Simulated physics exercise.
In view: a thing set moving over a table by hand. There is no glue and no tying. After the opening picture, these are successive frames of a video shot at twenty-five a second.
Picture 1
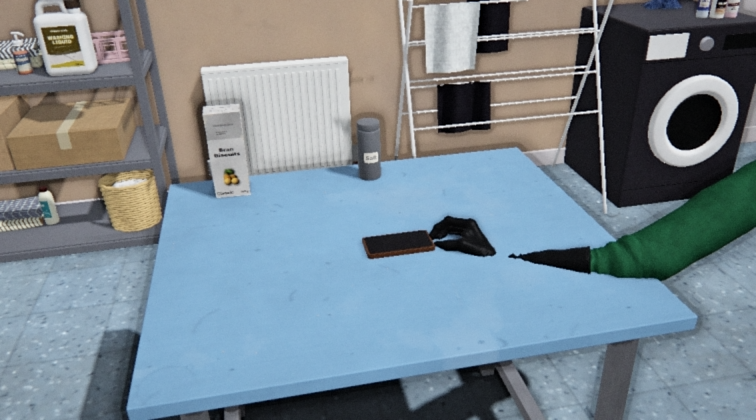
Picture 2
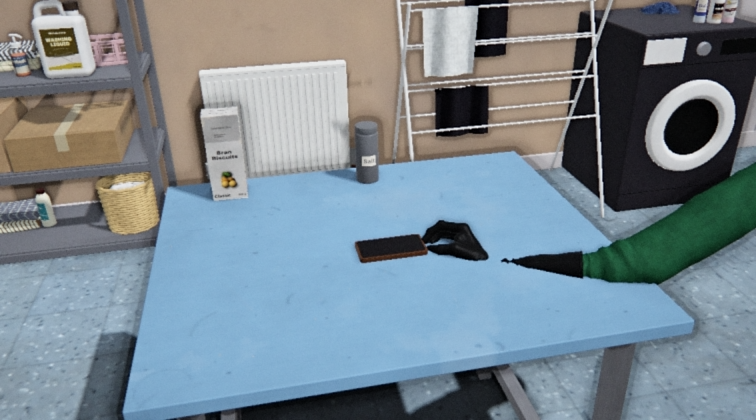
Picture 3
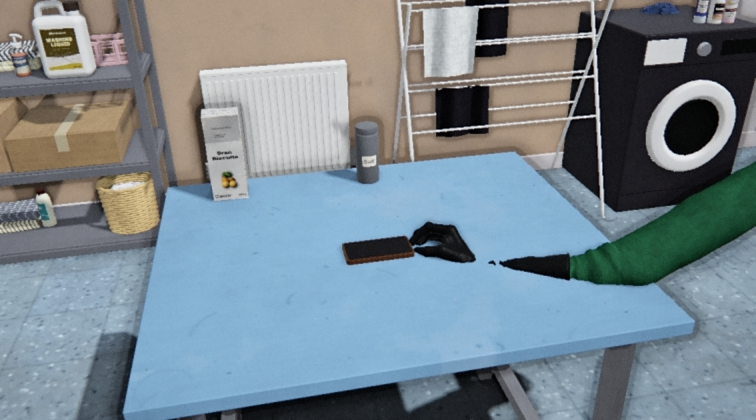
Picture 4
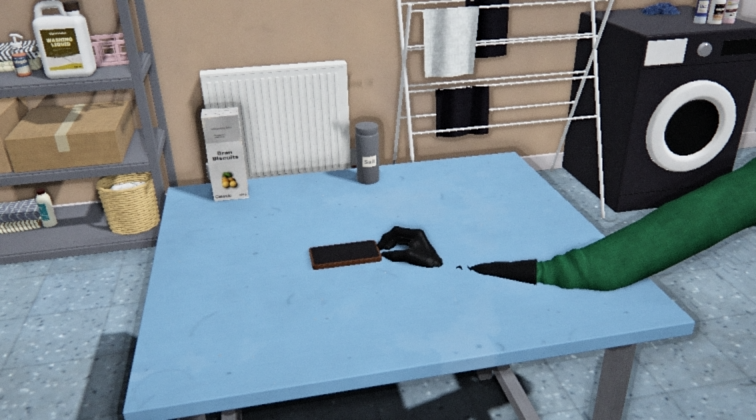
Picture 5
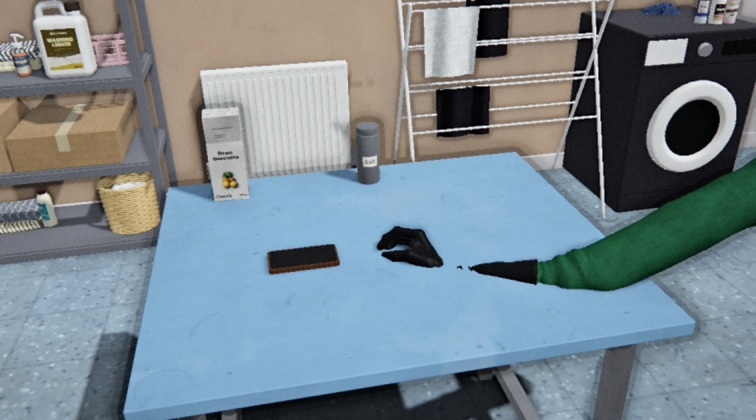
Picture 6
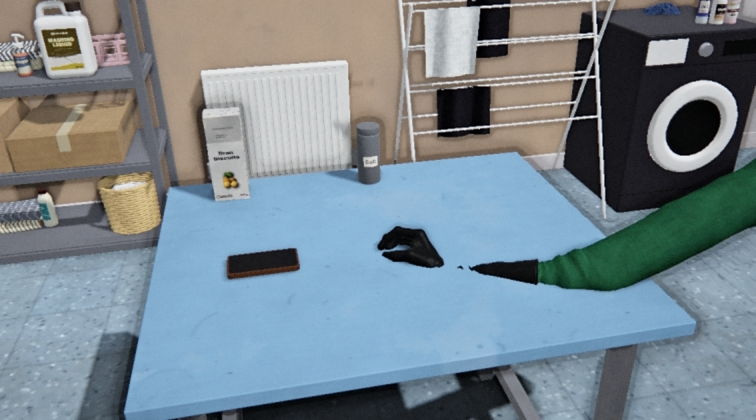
In a laundry room seen from slightly above, a pale blue table stands before a radiator, between grey shelves and a black washing machine. A black-gloved hand with a green sleeve reaches in from the right beside a dark, brown-edged phone, with a carton and grey canister behind. The hand pushes the phone left, then stays still while the phone slides further left alone, the view shifting slightly early on.
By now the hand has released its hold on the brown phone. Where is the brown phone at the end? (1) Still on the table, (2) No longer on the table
No longer on the table.
Then, 0.20 s past the last view, brown phone now off the table.
Then, 0.40 s past the last view, things are still on the move.
Then, 0.60 s past the last view, as before.
Finally, off the table, brown phone.
